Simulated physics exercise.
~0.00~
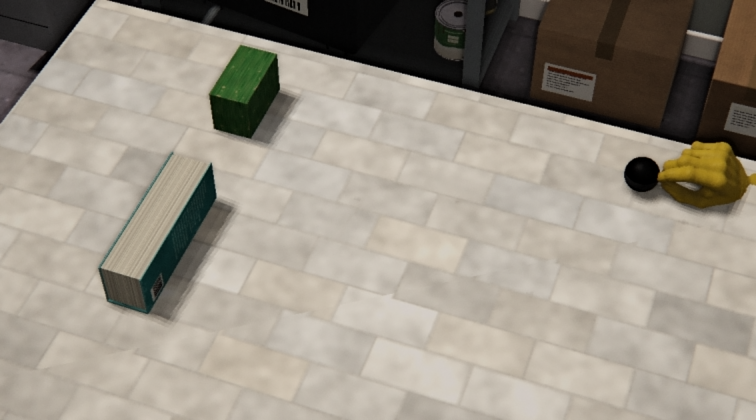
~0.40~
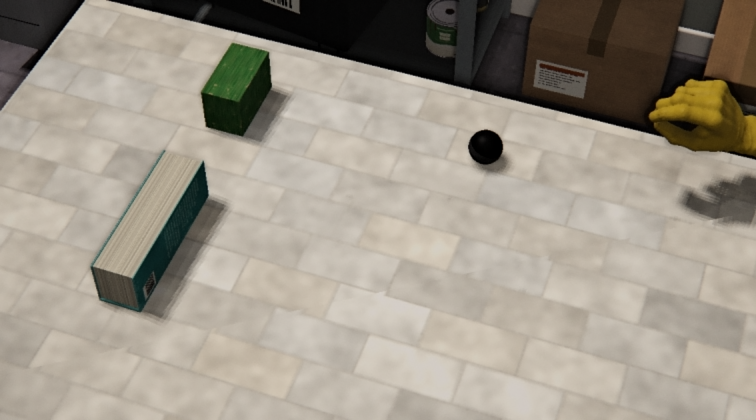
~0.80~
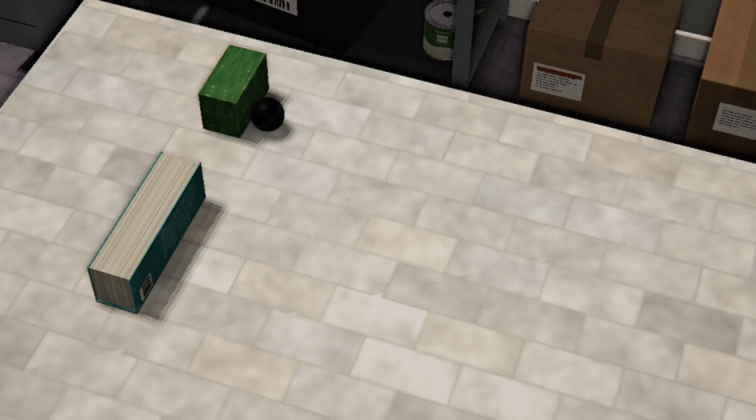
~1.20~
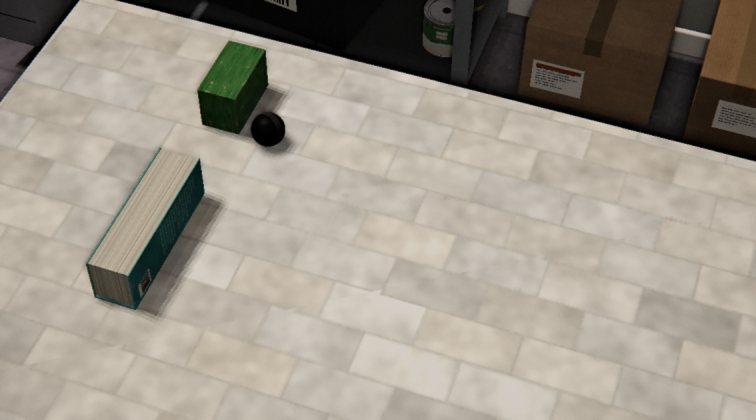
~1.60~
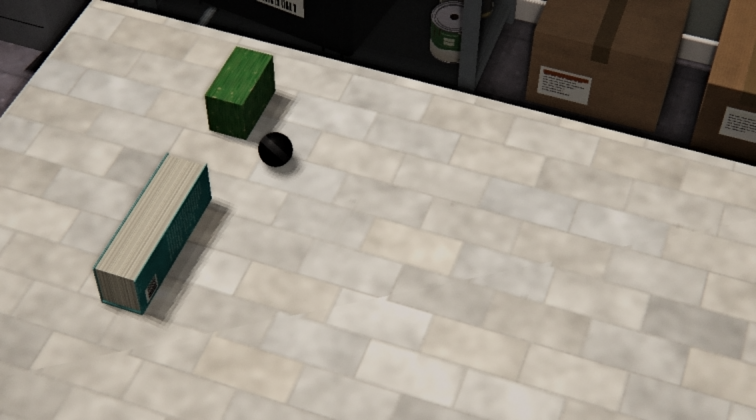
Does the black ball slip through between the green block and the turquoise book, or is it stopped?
The black ball is stopped. It bounces off the green block and stays on the right side of the gap.
